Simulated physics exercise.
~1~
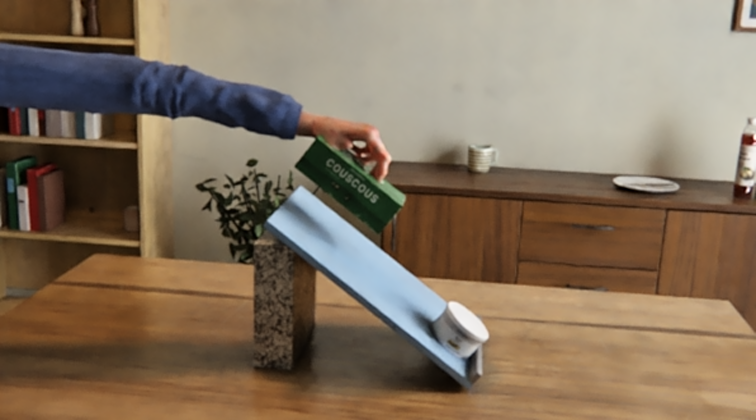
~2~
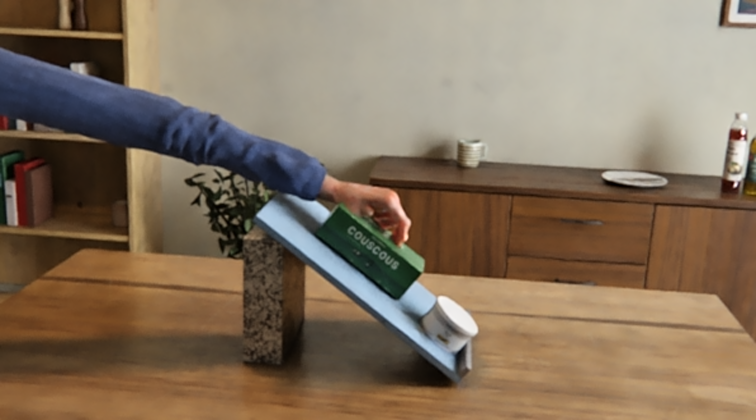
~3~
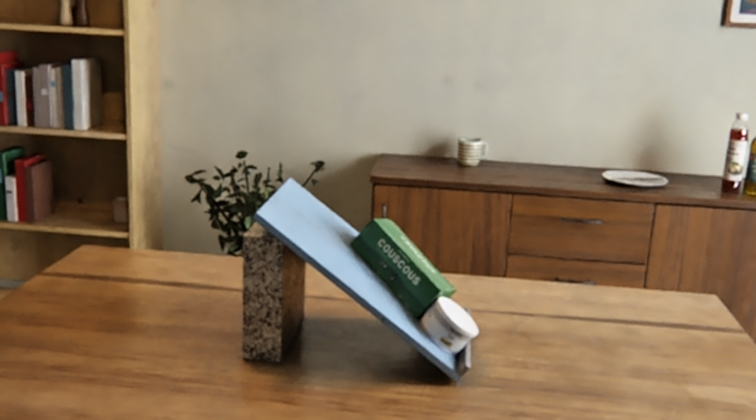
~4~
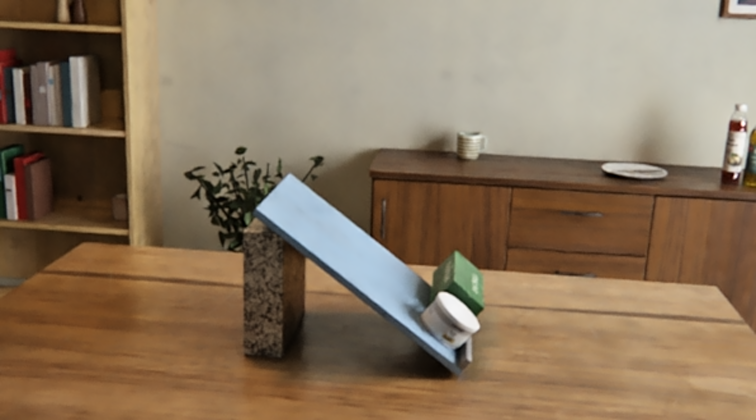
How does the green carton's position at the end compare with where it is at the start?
At the start the green carton is held in a hand over the upper part of the sloping board. At the end it rests near the bottom of the board, farther right and lower, by the white tub.
